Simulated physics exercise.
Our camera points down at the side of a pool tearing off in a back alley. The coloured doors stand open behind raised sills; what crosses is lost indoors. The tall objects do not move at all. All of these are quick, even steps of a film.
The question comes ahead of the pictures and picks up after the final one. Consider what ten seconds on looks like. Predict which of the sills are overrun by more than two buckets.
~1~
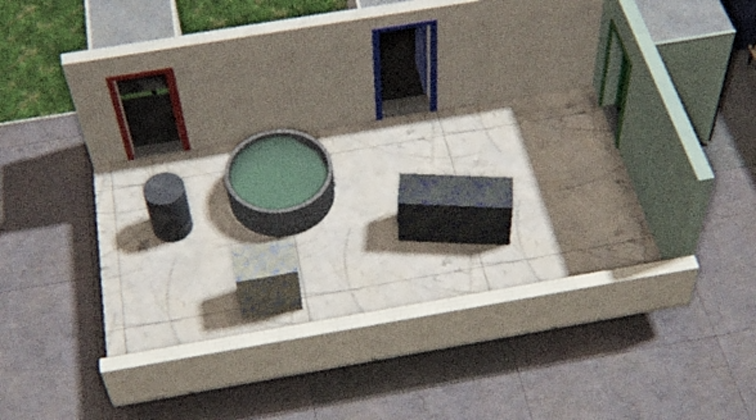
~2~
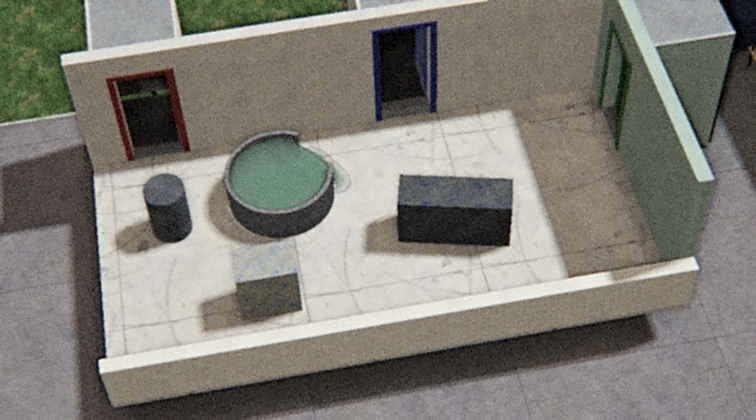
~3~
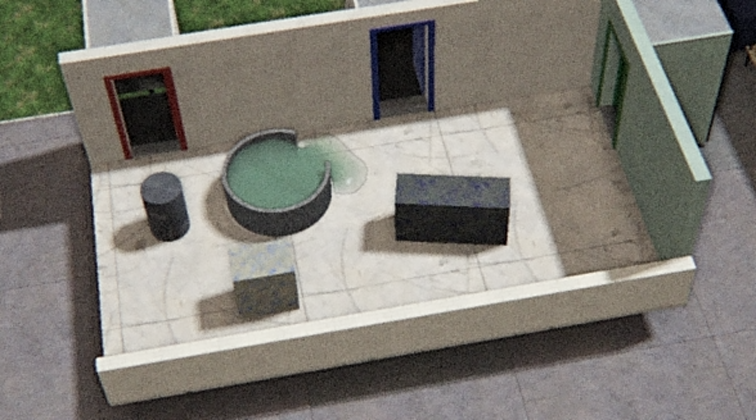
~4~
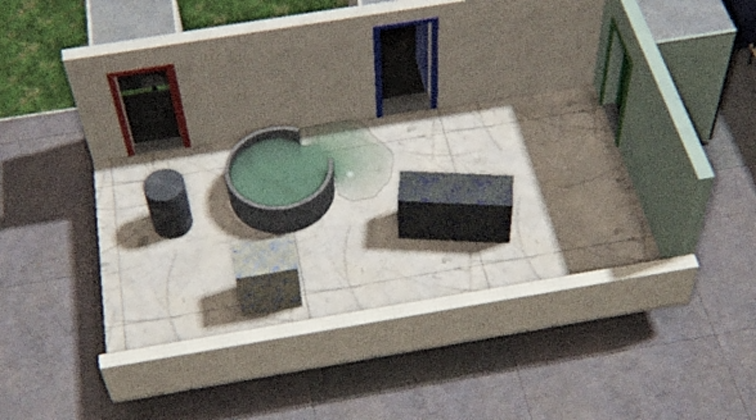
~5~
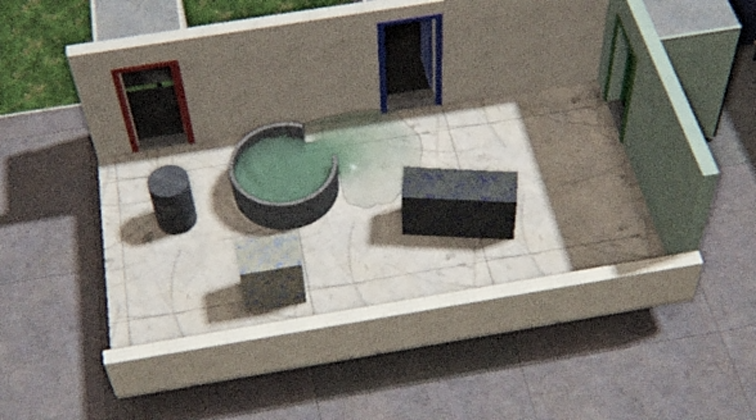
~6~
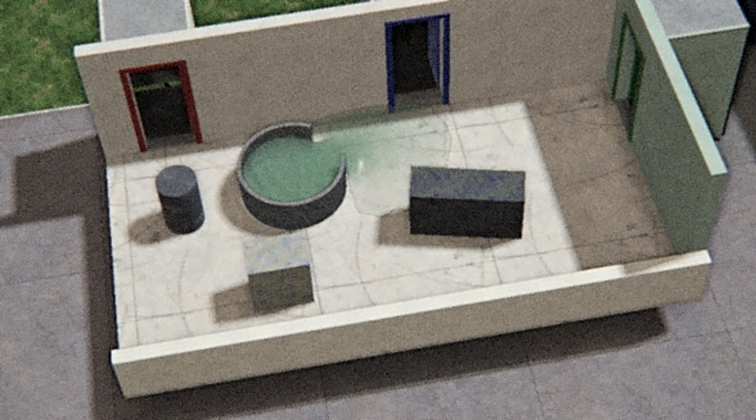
The blue door is not overrun, the green door is overrun, the red door is not overrun.
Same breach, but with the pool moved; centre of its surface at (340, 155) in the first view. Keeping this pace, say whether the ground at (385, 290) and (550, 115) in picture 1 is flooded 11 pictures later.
Note - point 1 still bare; point 2 drenched.
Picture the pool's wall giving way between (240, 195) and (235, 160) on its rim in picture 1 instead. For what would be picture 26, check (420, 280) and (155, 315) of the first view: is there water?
Respectively: Parched and drenched.
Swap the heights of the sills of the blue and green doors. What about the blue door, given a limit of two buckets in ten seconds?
The blue door is overwhelmed.
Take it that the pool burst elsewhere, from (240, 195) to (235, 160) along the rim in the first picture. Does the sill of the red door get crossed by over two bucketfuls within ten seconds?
In that case red crosses the line.
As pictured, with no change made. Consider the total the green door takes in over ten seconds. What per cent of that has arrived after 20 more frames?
Some 45 per cent.
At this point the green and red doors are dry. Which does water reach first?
Answer: The green door.
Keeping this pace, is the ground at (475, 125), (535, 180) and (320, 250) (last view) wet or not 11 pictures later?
Same order as asked: Drenched; drenched; dry as before.
A moment on, water covers 20 % of the floor; the blue door wet at the sill, nothing in, the green door not reached, the red door not reached.
Next, water covers 30 % of the floor; the blue door wet at the sill, nothing in, the green door under two buckets in, the red door not reached.
Then, water covers 40 % of the floor; the blue door wet at the sill, nothing in, the green door far over two buckets in, the red door wet at the sill, nothing in.
Later, water covers 45 % of the floor; the blue door wet at the sill, nothing in, the green door far over two buckets in, the red door wet at the sill, nothing in.
In the end, water covers 65 % of the floor; the blue door wet at the sill, nothing in, the green door far over two buckets in, the red door wet at the sill, nothing in.
